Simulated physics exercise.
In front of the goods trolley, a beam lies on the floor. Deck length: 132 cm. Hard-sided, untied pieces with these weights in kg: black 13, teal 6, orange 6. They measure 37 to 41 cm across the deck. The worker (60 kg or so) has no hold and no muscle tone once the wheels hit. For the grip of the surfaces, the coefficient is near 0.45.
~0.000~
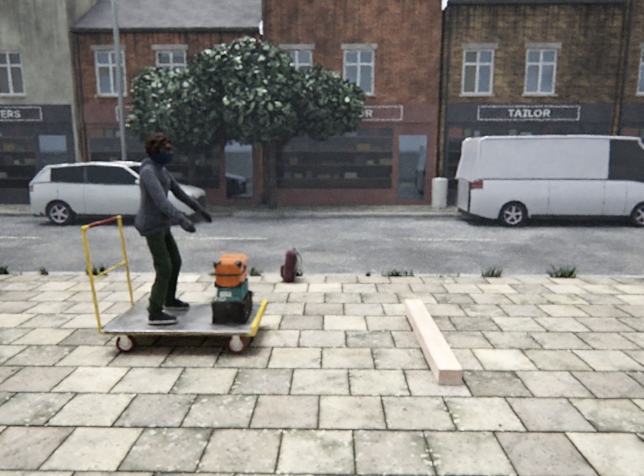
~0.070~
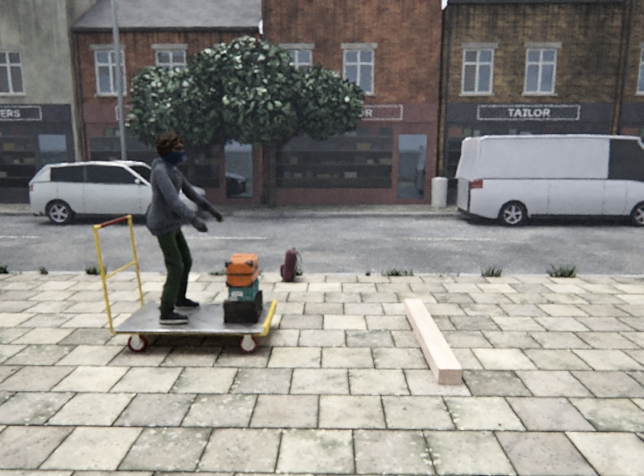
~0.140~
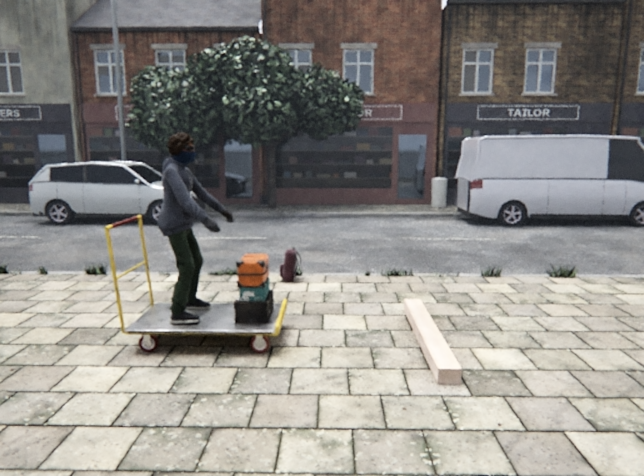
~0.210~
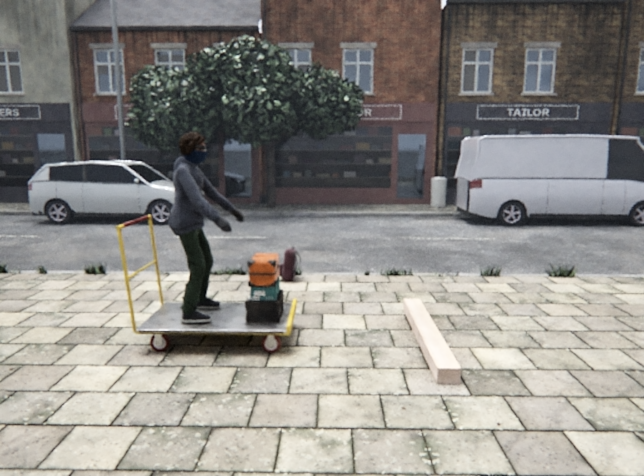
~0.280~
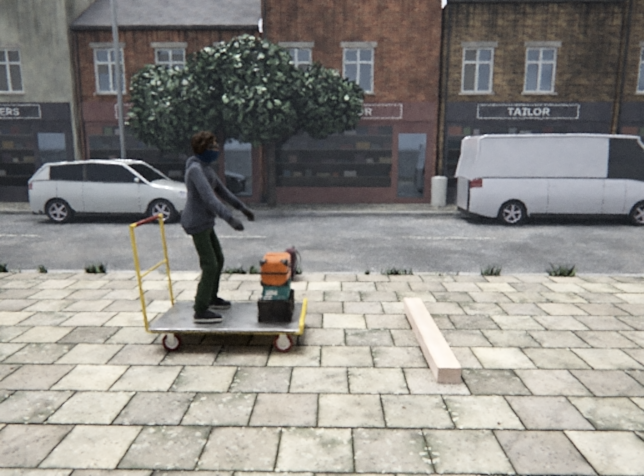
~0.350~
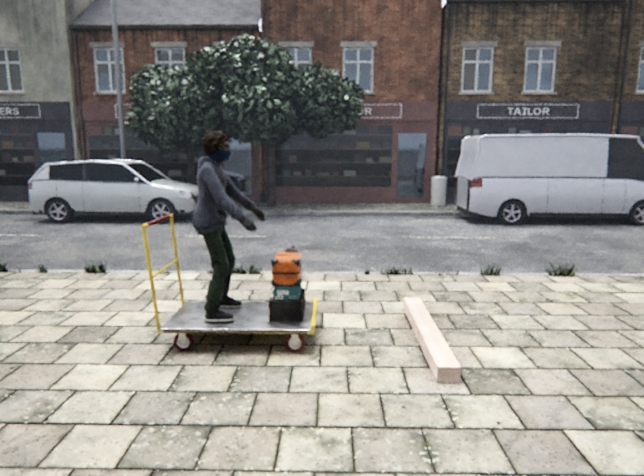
In the video, a person in a grey top and dark trousers stands with arms extended forward on a flatbed trolley carrying stacked orange and teal cases, as it rolls steadily right across paving toward a pale beam.
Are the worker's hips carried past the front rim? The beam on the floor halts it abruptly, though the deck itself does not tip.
No, it does not quit the deck.
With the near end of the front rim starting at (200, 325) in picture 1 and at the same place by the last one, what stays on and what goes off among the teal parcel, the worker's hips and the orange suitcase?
Then teal off, hips off, orange off.
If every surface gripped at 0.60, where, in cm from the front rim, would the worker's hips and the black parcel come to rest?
In that case the hips end 70 cm behind the rim and the black item 20 cm behind it.
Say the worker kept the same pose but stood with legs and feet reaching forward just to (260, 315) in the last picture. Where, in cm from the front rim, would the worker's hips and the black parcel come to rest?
Hips go over by 60 cm, but the black item stops 20 cm short.
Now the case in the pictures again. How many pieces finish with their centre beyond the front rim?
Count of them: 2.
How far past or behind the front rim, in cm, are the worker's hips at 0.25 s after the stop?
Roughly 60 cm short of the front rim.
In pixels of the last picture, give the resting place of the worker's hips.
End point: About (368, 270) px.
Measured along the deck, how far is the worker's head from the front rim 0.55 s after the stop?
0 cm past it.
After 1.05 s the deck stops.
After 1.60 s the worker's hips are 62 cm behind the rim, near (362, 272) in the last picture's view.
After 2.05 s the worker's hips are 56 cm behind the rim, near (369, 270) in the last picture's view.
When all is still (2.4 s), past the rim, teal parcel and orange suitcase; behind it, black parcel and the worker's hips.
